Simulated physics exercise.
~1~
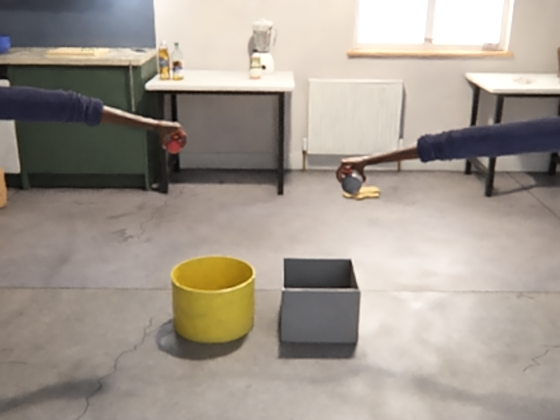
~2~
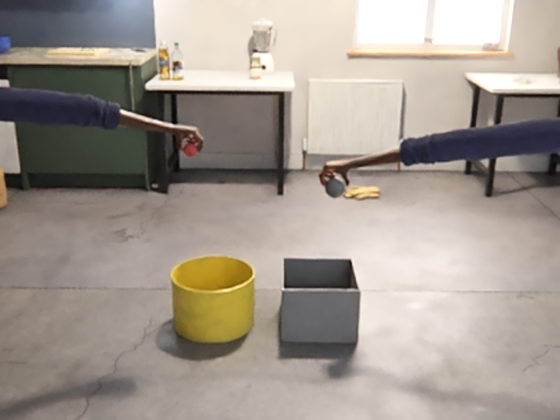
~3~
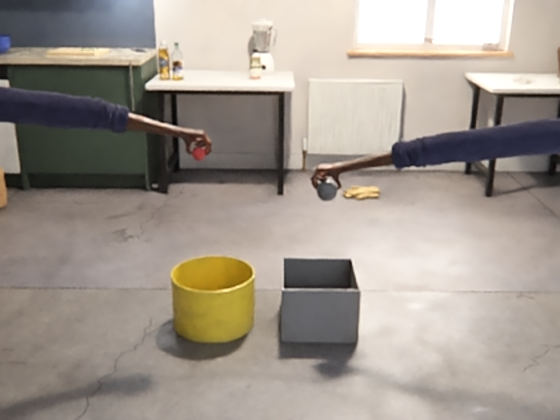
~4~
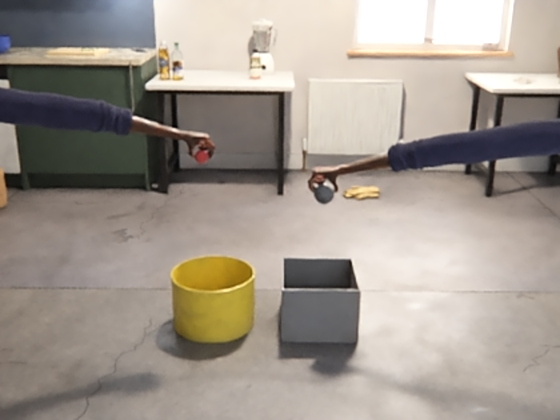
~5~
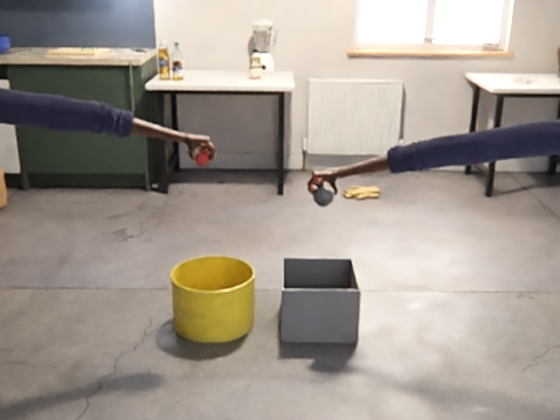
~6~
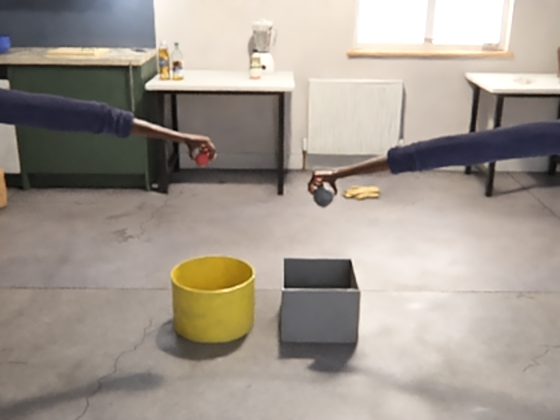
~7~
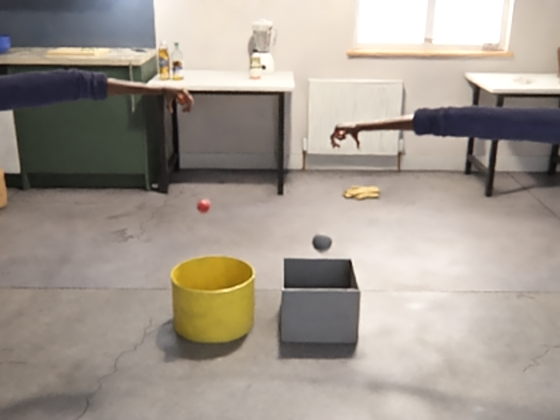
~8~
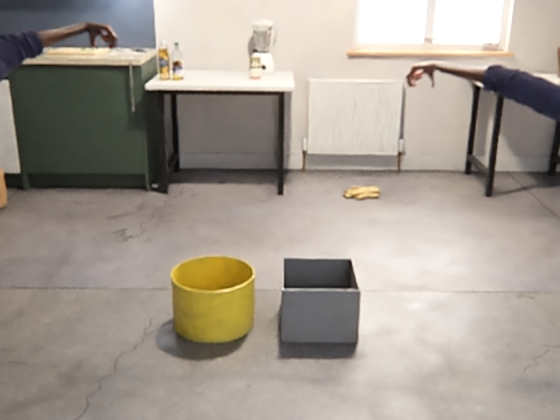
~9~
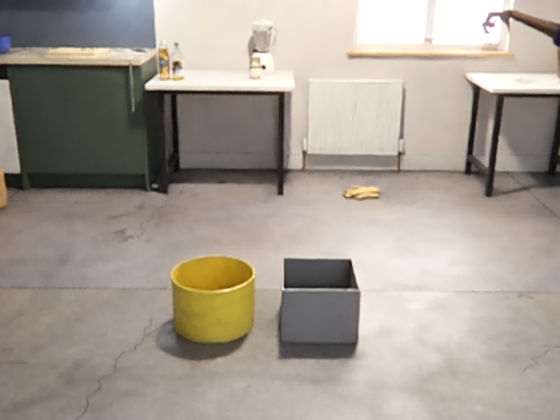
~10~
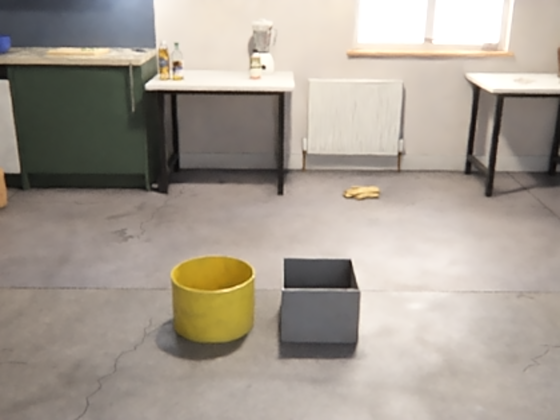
Red tomato and grey ball moving inward in two hands, then dropping into a yellow bucket and grey crate as arms withdraw.
